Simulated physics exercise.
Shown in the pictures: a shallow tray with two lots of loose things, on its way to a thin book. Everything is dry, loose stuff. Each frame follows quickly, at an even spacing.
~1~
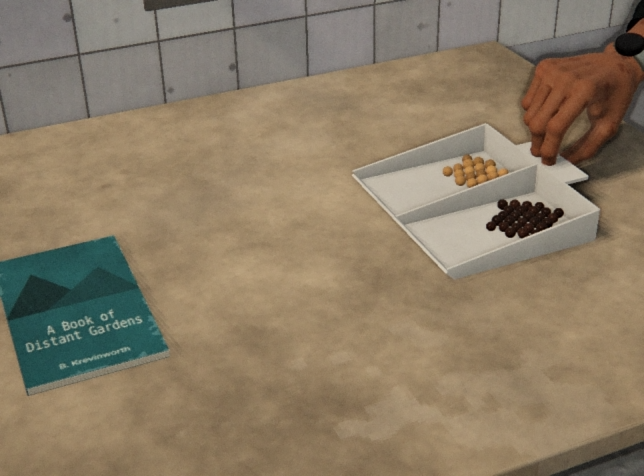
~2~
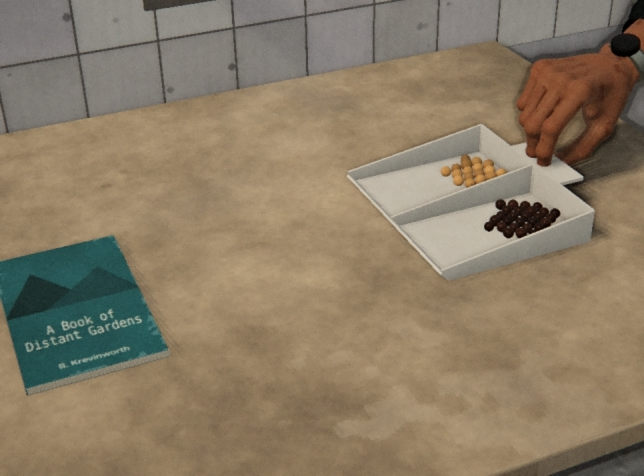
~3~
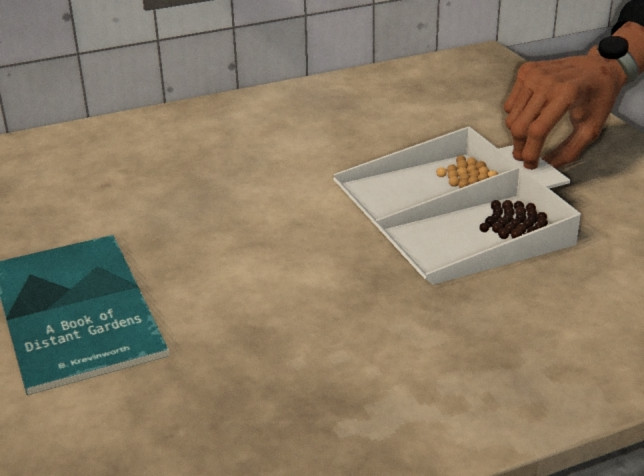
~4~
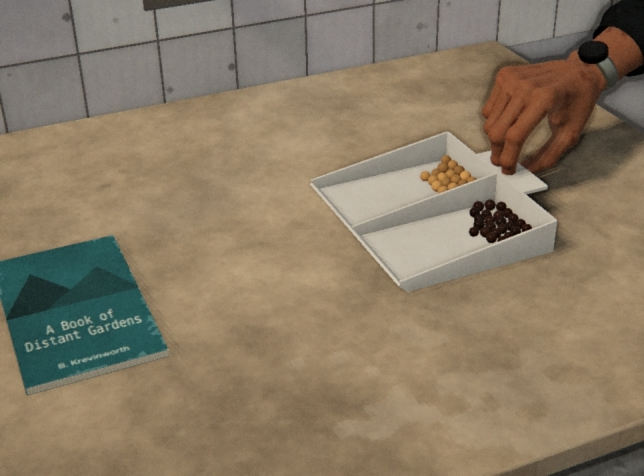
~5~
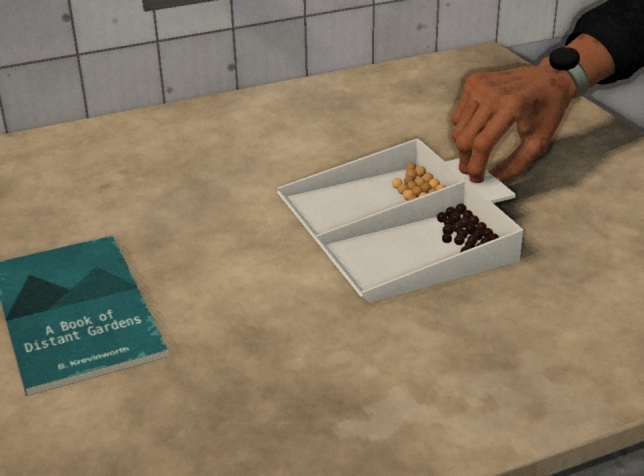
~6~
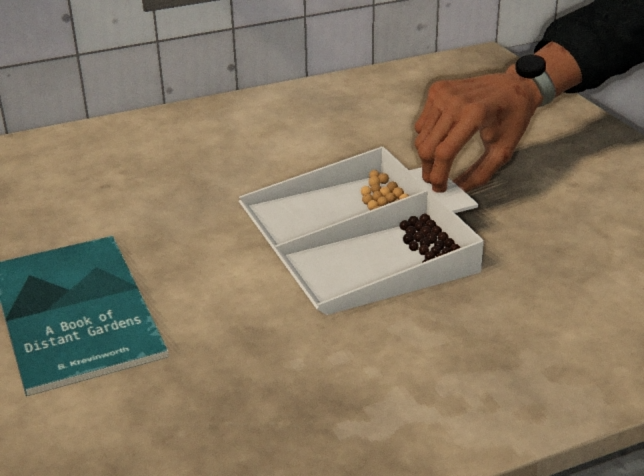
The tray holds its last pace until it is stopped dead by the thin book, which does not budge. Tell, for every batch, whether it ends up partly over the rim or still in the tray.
Nearer batch - partly over the rim, farther batch - partly over the rim.
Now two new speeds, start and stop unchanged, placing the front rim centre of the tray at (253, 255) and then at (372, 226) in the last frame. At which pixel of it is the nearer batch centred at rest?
Around (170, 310) for one pace and around (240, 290) for the other, in that order.
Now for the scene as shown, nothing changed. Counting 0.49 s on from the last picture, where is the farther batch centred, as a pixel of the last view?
About (124, 258).
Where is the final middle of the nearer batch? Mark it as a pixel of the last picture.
Once everything settles, its middle is near (184, 310) in the last picture.
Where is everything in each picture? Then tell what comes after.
Front rim near (396, 220), at rest; thin book near (86, 335); nearer batch near (522, 222), some chocolate balls; farther batch near (481, 174), a few round wooden beads, in the first frame.
Front rim near (391, 221), hardly any of the way covered; farther batch near (479, 174), in the second frame.
Front rim near (376, 224), a little of the way covered; nearer batch near (516, 223), in the third frame.
Front rim near (352, 230), near a quarter of the way covered; farther batch near (456, 180), in the fourth frame.
Front rim near (316, 239), near a third of the way covered; nearer batch near (478, 235), in the fifth frame.
Front rim near (275, 250), near half of the way covered; thin book near (85, 335); nearer batch near (439, 245); farther batch near (391, 198), in the sixth frame.
Then, 0.09 s on from there, tray still sliding, front rim near (208, 267); nearer batch all inside; farther batch all inside.
Then, 0.28 s on from there, tray stopped at the thin book; nearer batch all inside, moved towards the front rim; farther batch all inside, moved towards the front rim.
Then, 0.49 s on from there, tray stopped at the thin book; nearer batch near a third out of the tray; farther batch near half out of the tray.
In the end, tray stopped at the thin book; nearer batch near a third out of the tray; farther batch near half out of the tray.
